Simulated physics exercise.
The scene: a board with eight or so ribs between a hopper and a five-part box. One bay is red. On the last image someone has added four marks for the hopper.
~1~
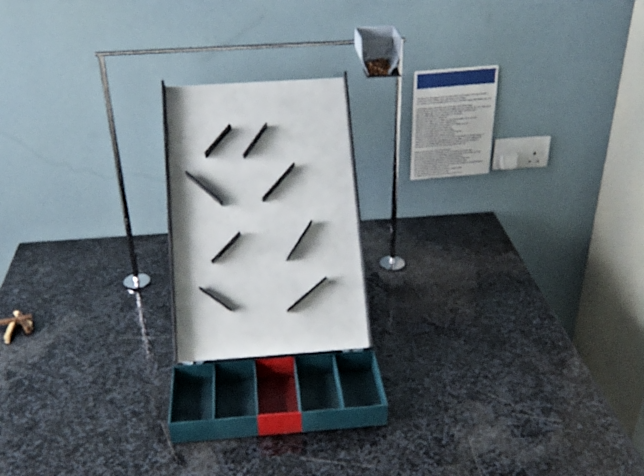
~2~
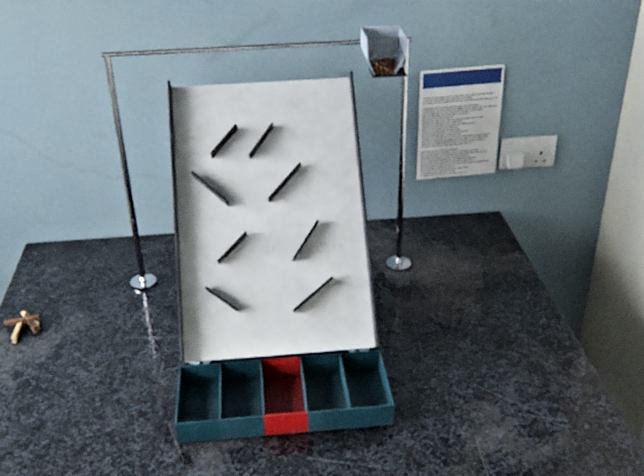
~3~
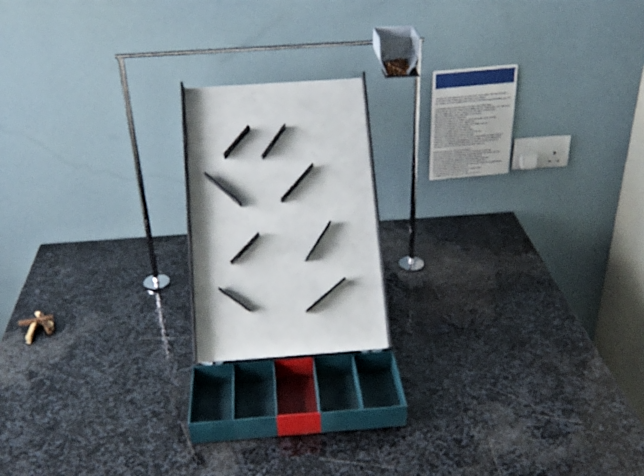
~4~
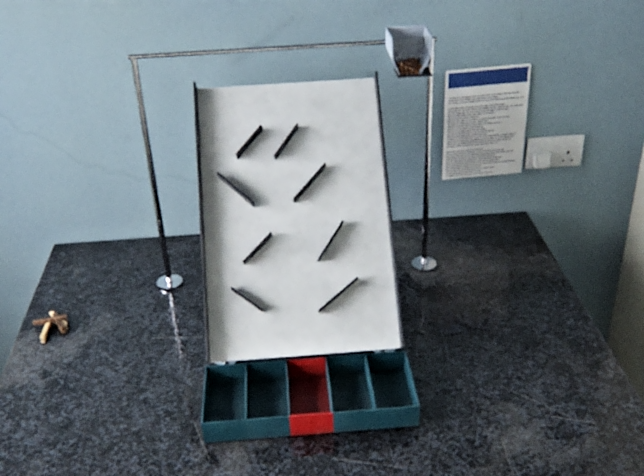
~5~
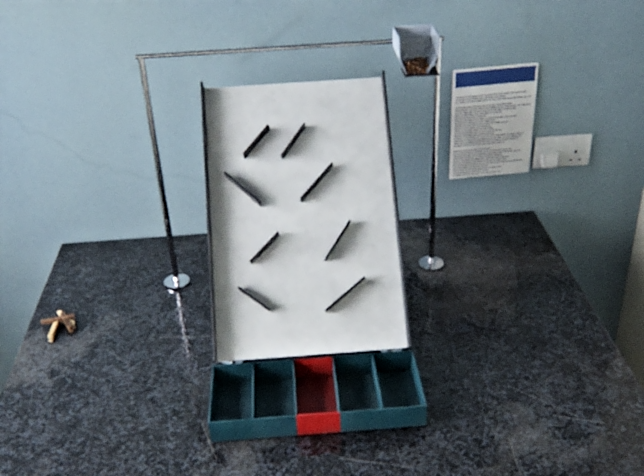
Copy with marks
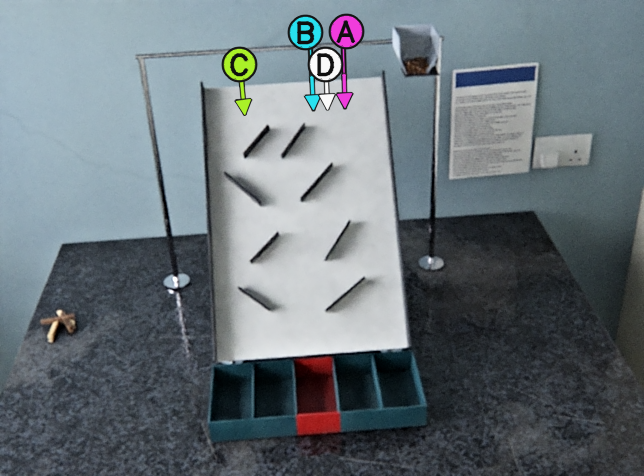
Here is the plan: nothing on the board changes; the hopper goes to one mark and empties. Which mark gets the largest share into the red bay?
Mark C does it best.
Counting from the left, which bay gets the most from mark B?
The first from the left.
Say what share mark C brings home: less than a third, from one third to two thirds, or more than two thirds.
From one third to two thirds.
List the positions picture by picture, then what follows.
The first frame shows hopper near (377, 64), cereal balls, door shut.
The second frame shows ribs (211, 154) to (236, 124), (250, 155) to (273, 123), (192, 171) to (228, 203).
The third frame shows ribs (281, 199) to (313, 163), (230, 262) to (259, 232), (306, 259) to (331, 220).
The fourth frame shows ribs (231, 287) to (262, 310), (319, 311) to (358, 277).
The fifth frame shows red bay near (318, 422), number 3 of 5 from the left.
On the marked copy, mark A meets the board at (344, 102); mark B meets the board at (313, 104); mark C meets the board at (244, 109); mark D meets the board at (327, 104).
If A is chosen, a small share in the red bay, the bulk in other bays, a small share outside the box.
If B is chosen, close to a quarter in the red bay, the bulk in other bays, only a few outside the box.
If C is chosen, close to a third in the red bay, close to half in other bays, a small share outside the box.
If D is chosen, a small share in the red bay, the bulk in other bays, a small share outside the box.
